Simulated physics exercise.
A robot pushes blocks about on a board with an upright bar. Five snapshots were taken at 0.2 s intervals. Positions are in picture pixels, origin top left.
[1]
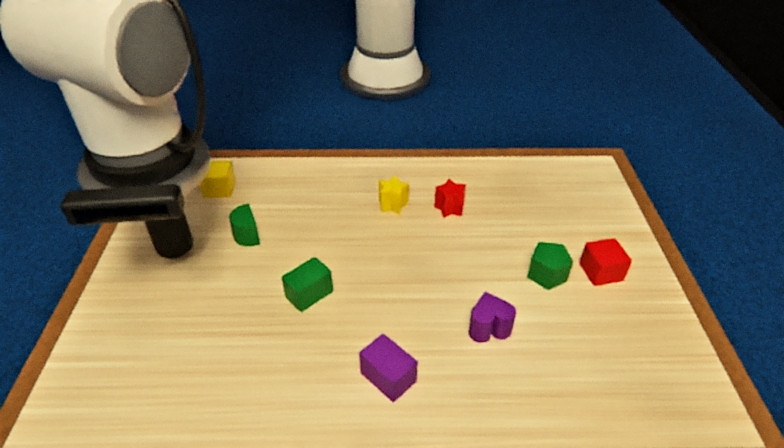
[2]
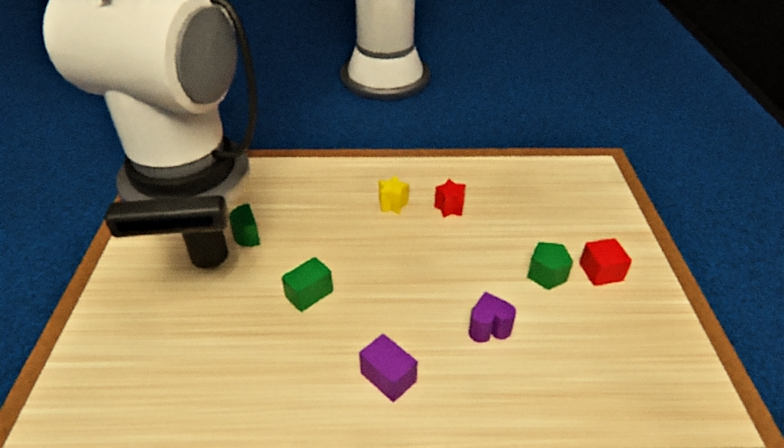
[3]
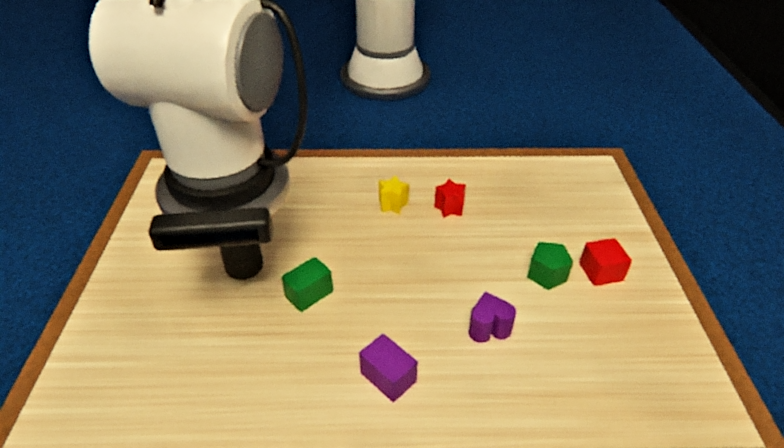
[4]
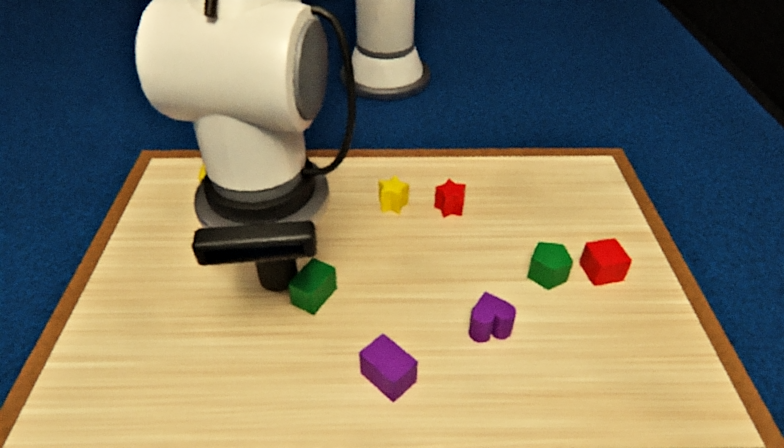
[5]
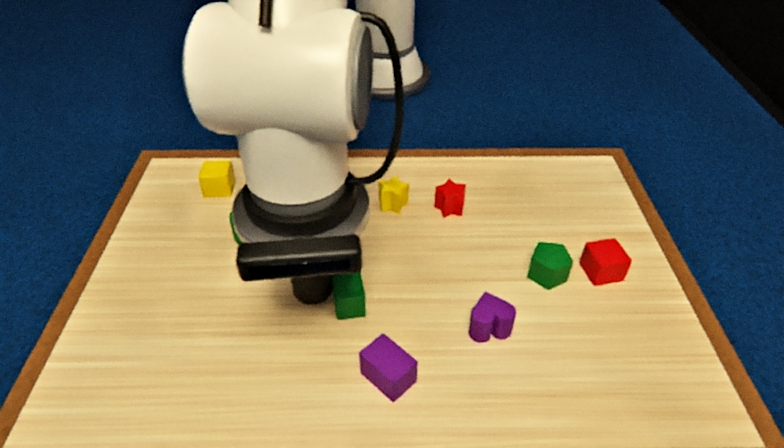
At first, a robot arm holds a dark upright bar at the left of a wooden board scattered with coloured blocks. The arm sweeps the bar rightward and slightly toward the viewer, touching nothing, then meets the green oblong block and pushes it a short way right, turning it, while the purple blocks stay still.
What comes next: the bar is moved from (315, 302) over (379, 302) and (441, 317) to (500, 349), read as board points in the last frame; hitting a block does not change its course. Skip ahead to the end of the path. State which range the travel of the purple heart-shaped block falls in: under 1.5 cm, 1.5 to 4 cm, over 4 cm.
Distance: Above 4 cm.
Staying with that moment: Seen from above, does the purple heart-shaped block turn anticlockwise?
Yes.
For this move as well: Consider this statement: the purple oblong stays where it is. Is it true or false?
The statement is true.
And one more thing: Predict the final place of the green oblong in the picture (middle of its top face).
By then it is at (539, 320).
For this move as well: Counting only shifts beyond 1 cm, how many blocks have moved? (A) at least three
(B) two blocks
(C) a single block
The answer is B.
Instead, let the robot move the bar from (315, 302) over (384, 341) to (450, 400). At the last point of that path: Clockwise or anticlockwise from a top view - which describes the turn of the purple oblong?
From above, the turn goes clockwise.
What follows on the original path. One third of the way, bar (379, 291); green oblong (414, 286), turned 25° clockwise.
Two thirds of the way, bar (442, 306); green oblong (480, 299), turned 25° clockwise; purple heart-shaped block (511, 314), turned 20° anticlockwise.
At the end, bar (503, 338); green oblong (539, 320); purple oblong unmoved; purple heart-shaped block (574, 321), turned 50° anticlockwise.
